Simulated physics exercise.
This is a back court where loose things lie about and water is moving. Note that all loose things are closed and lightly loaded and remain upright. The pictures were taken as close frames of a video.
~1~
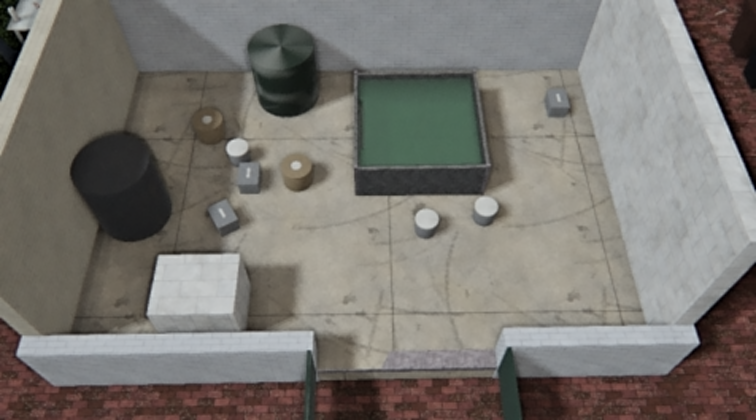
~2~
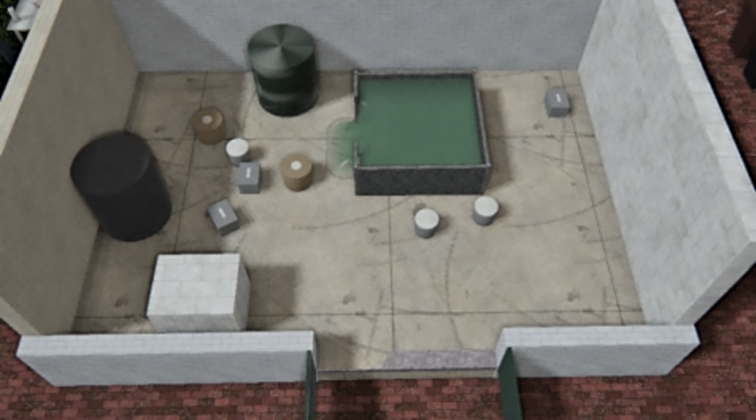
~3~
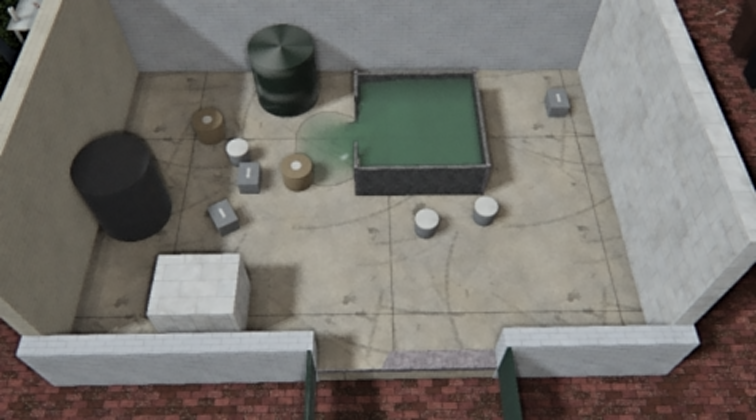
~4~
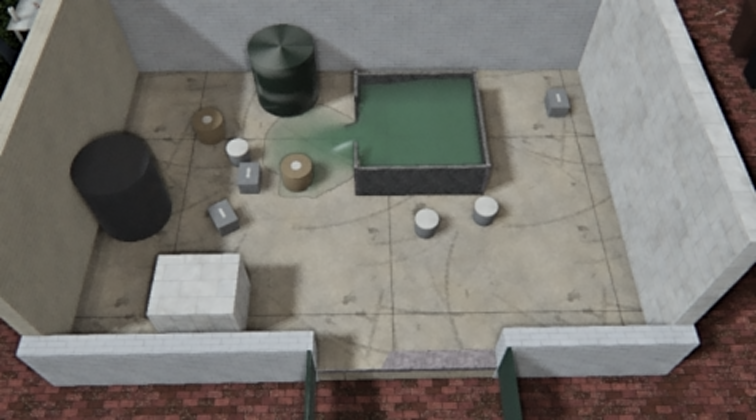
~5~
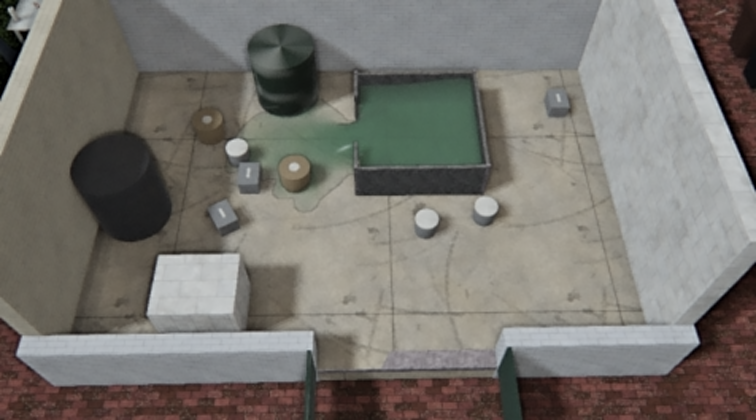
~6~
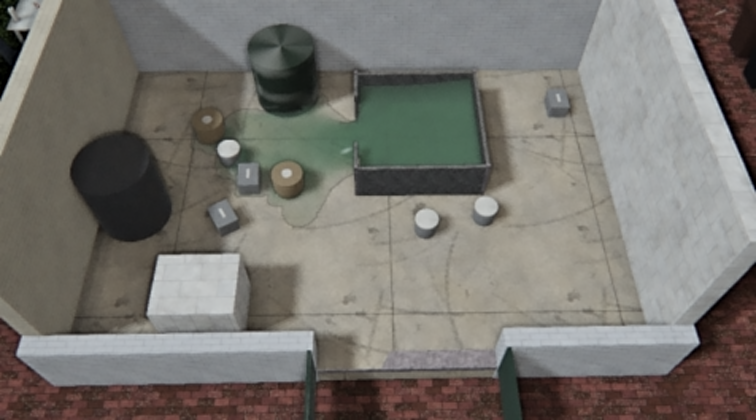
Green water in a walled tank poured out through its left side and spread leftward across the courtyard floor around several small objects, nudging a tan round one and a white-topped one slightly.
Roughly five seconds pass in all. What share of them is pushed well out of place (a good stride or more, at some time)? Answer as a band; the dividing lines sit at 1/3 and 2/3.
1/3 to 2/3.
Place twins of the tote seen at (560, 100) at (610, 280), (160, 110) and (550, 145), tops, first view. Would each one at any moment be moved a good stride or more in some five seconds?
Per listing: Largely stays, cleared out, largely stays.
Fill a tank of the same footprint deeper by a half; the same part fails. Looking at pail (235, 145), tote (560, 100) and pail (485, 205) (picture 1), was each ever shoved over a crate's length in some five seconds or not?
Taking them as listed, the first did it, the second came up short and the third came up short.
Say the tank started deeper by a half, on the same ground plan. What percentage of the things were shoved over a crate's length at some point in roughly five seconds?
I get 60 percent.
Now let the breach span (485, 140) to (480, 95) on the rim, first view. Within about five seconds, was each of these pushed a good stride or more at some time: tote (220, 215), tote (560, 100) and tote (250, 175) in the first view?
First under that mark, then beyond that mark, then under that mark.
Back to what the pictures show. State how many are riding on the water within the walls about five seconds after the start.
Count: 5.
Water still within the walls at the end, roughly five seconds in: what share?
About 100 percent.
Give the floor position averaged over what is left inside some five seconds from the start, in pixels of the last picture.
The average lands at about (300, 208).
A moment on, 2 of 8 are well off their spots; 0 afloat.
Next, 5 of 8 are well off their spots; 3 afloat.
Later, 5 of 8 are well off their spots; 4 afloat.
In the end, 5 of 8 are well off their spots, and 5 have been at some point; 5 afloat.
